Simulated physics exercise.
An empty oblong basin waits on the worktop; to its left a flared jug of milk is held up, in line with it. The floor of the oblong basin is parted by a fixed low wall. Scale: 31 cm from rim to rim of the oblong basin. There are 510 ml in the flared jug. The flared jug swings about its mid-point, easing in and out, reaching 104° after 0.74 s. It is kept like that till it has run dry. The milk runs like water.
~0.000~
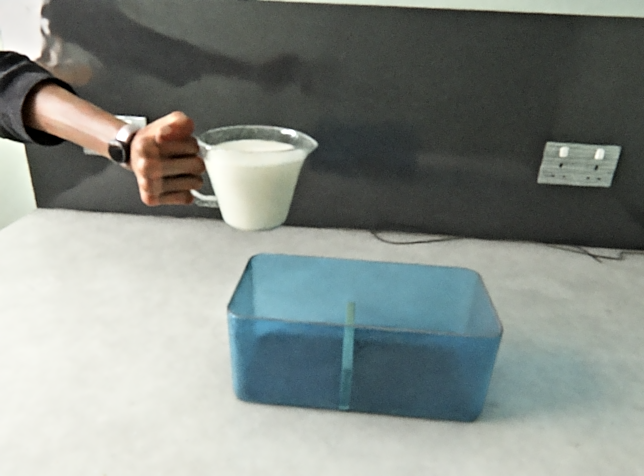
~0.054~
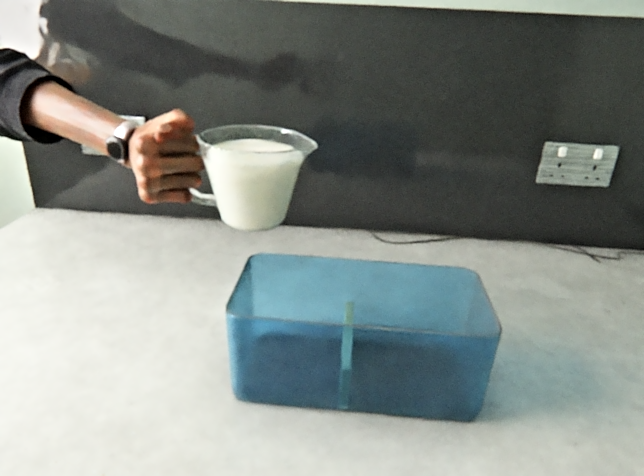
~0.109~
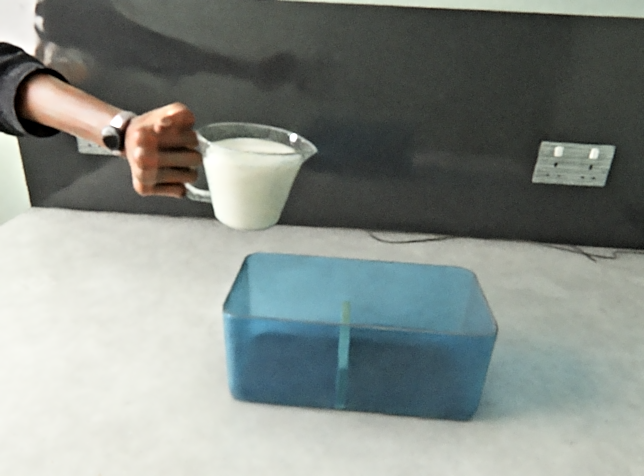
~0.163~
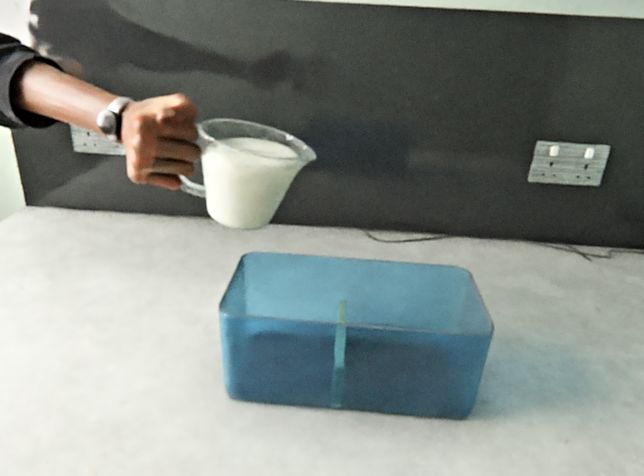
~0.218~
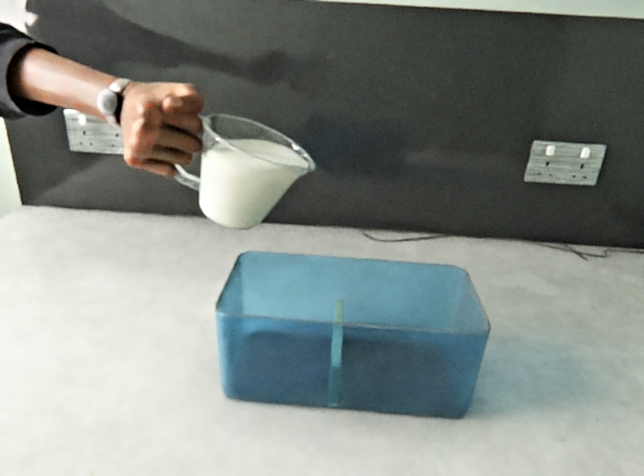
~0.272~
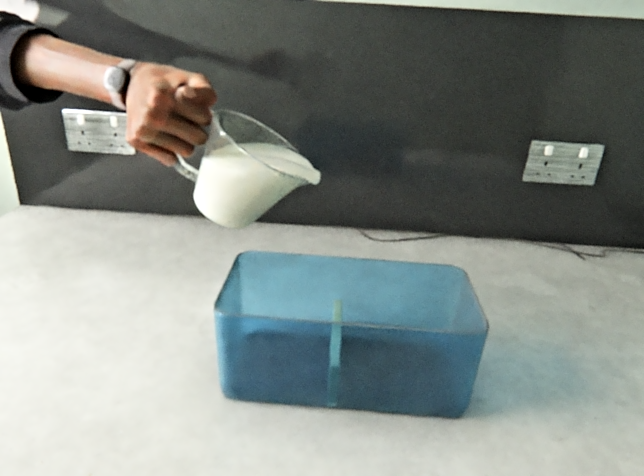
A hand wearing a watch held a clear jug of milky liquid above an empty blue container on a pale worktop, then gradually tilted it to the right until the liquid reached the spout.
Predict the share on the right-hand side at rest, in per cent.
About 50 per cent.
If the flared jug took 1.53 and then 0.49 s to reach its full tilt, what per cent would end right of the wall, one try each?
First 70, then 40 per cent.
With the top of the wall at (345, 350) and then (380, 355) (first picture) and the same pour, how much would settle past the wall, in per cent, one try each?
In turn about 70 and 15 per cent.
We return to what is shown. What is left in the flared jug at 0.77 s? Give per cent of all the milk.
Near 3 in a hundred.
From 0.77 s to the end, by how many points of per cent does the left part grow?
Some 7 per cent.
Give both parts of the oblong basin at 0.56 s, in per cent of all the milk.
Left about 4, right about 30.
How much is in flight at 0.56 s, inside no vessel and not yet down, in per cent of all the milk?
Some 28 per cent.
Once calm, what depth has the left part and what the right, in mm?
Some 12 mm on the left and 10 mm on the right.
After 0.56 s the tilt is 90° and 38 per cent is still to pour, 4 is left of the wall and 30 right of it.
After 0.77 s the tilt is 104° and 3 per cent is still to pour, 42 is left of the wall and 49 right of it.
After 1.00 s the tilt is 104° and 0 per cent is still to pour, 49 is left of the wall and 50 right of it.
After 1.24 s the tilt is 104° and 0 per cent is still to pour, 49 is left of the wall and 50 right of it.
In the end 49 per cent lies left of the wall, 50 right of it and 1 outside.
